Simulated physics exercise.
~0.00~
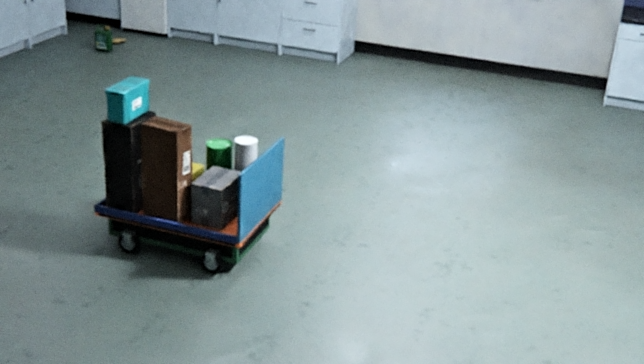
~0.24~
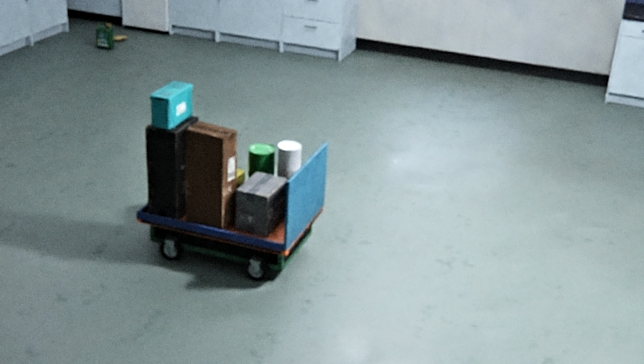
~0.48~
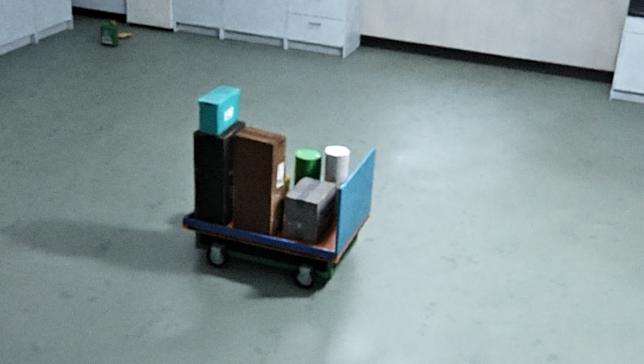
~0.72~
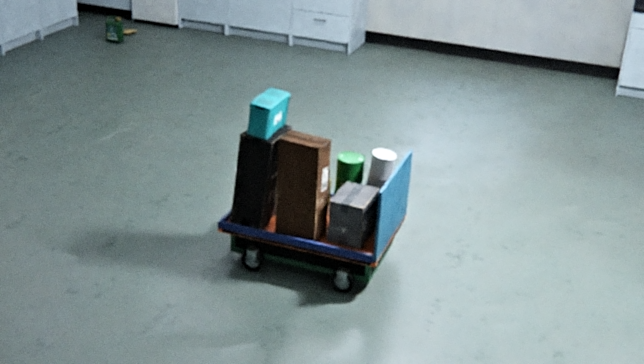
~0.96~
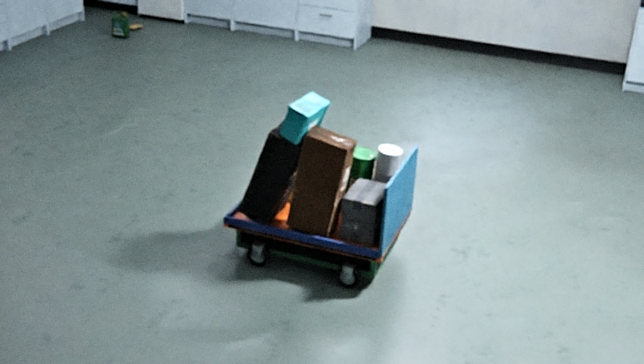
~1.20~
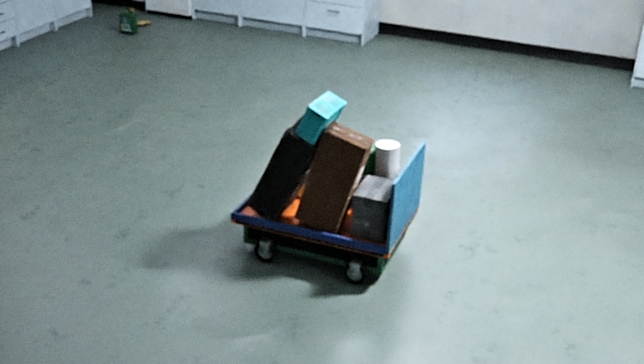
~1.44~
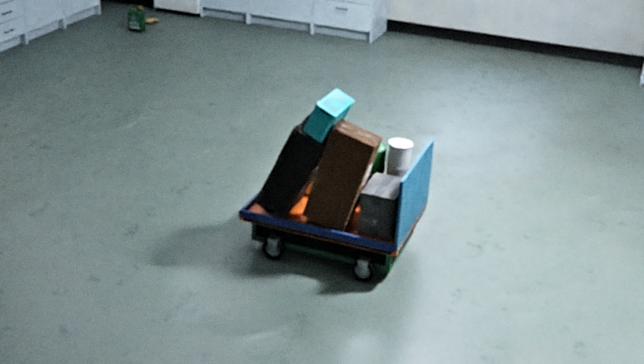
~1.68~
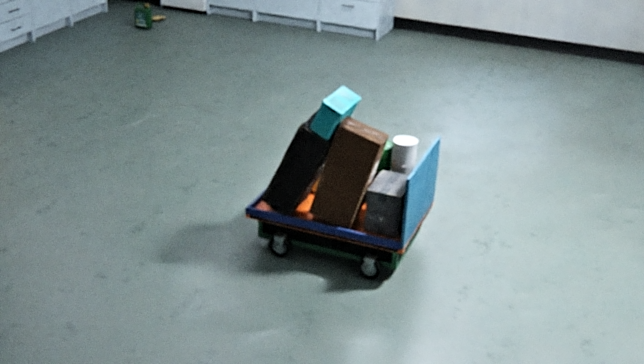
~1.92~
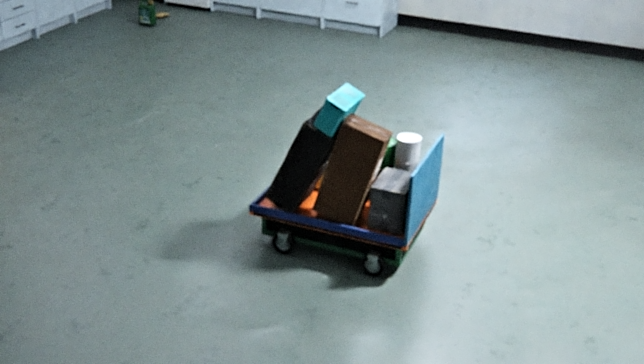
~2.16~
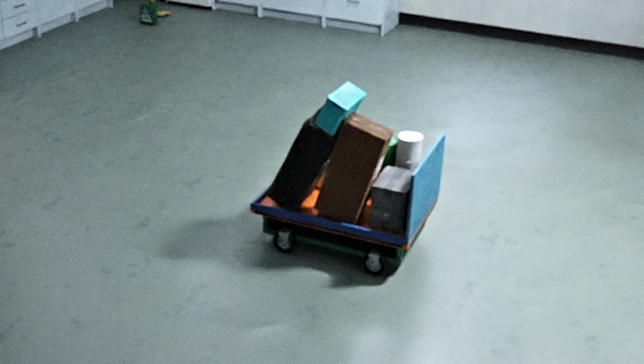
Loaded flat cart rolling right across a grey-green floor and stopping, its black and brown boxes and turquoise tote left leaning.
